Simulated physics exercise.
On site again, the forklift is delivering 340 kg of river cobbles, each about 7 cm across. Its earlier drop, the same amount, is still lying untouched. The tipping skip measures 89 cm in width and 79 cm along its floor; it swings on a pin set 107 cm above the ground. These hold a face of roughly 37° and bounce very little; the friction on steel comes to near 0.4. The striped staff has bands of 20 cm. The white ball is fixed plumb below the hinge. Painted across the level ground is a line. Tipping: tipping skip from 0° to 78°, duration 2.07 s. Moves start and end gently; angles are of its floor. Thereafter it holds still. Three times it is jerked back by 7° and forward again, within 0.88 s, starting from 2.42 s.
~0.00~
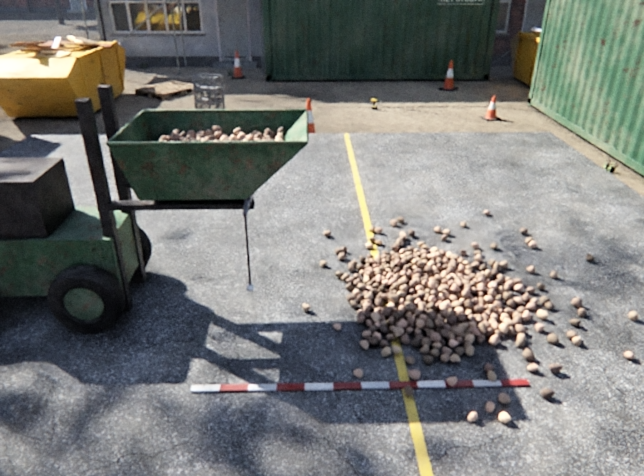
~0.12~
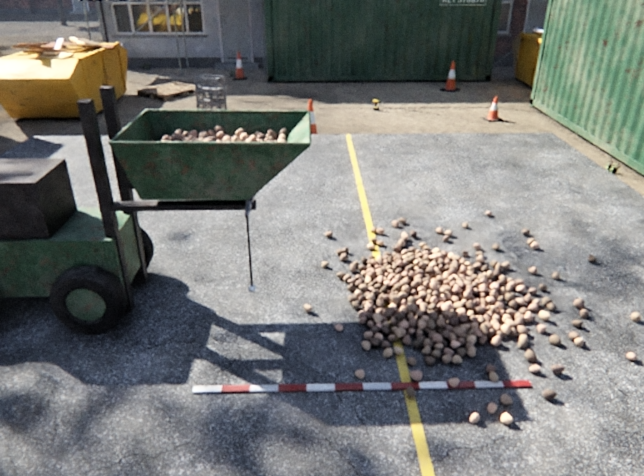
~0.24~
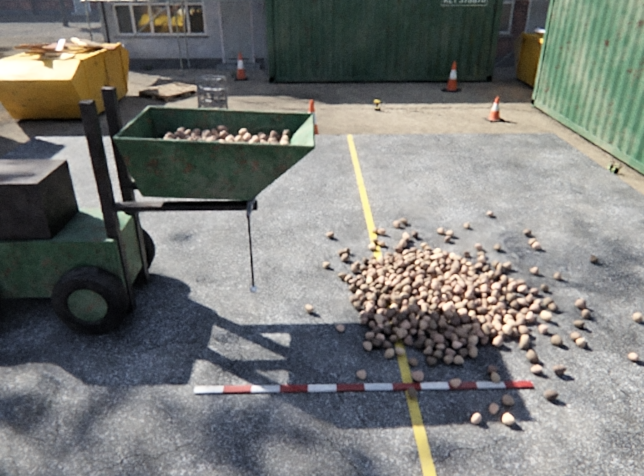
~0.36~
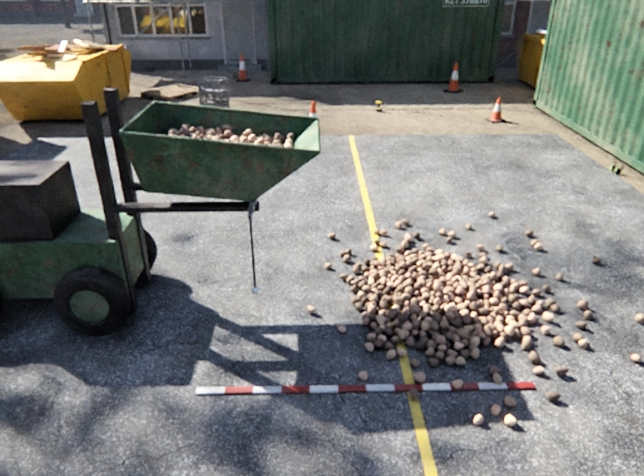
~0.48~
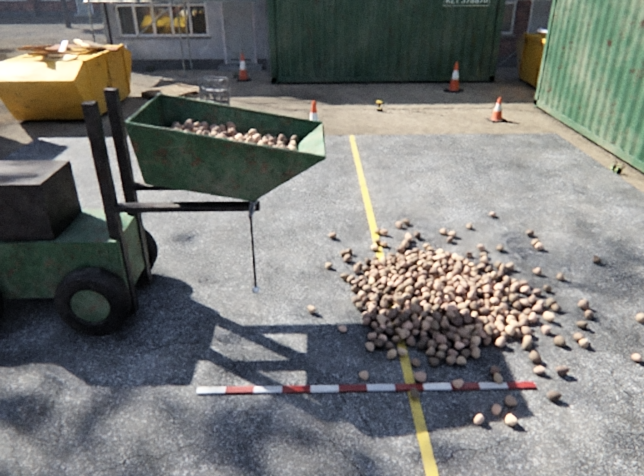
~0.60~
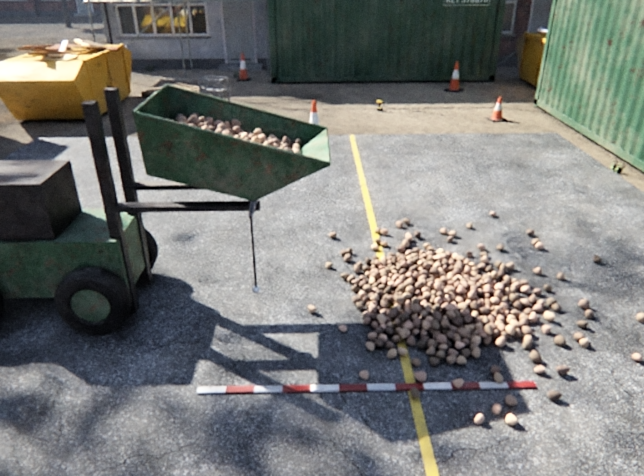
The video shows a green forklift on sunlit pavement holding a raised skip of rounded stones, which starts level and gradually tilts down toward the right, while a scattered pile of similar stones lies still across a yellow line.
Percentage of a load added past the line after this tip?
46 per cent.
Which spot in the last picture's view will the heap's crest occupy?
Look near (399, 271).
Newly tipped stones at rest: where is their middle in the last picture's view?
Middle: Approx. (388, 286) px.
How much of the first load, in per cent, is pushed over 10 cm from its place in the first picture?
Roughly 10 % of them.
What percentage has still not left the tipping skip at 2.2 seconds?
It keeps some 30 percent of its load.
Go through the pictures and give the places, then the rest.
In the first picture, the tipping skip is at 0°, its lip at (307, 143); the top of the load is at (222, 137). The earlier load is highest near (411, 273), 17 cm above ground level, 14 % short of the line, 86 % past the line.
The second picture shows lip at (310, 144), floor tilted 1°, highest stones at (224, 138); the stones move at 0.1 m/s on average.
The third picture shows lip at (314, 147), floor tilted 3°, highest stones at (221, 137); the stones move at 0.2 m/s on average.
In the fourth picture, the tipping skip is at 6°, its lip at (320, 152); the top of the load is at (200, 135); the stones move at 0.3 m/s on average.
In the fifth picture, the tipping skip is at 11°, its lip at (325, 158); the top of the load is at (186, 130); the stones move at 0.3 m/s on average.
In the sixth picture, the tipping skip is at 16°, its lip at (330, 164); the top of the load is at (184, 123); the stones move at 0.3 m/s on average.
After 1.5 s the floor is at 66°; in per cent of one load, 100 in the tipping skip, 15 short of the line, 86 past the line; the foremost stones are at (624, 296).
After 2.2 s the floor is at 78°; in per cent of one load, 29 in the tipping skip, 67 short of the line, 104 past the line; the foremost stones are at (624, 296).
After 3.8 s the floor is at 78°; in per cent of one load, 0 in the tipping skip, 68 short of the line, 132 past the line; the foremost stones are at (624, 296).
After 6.2 s the floor is at 78°; in per cent of one load, 0 in the tipping skip, 68 short of the line, 132 past the line; the foremost stones are at (624, 296). Net gain past the line, 46.
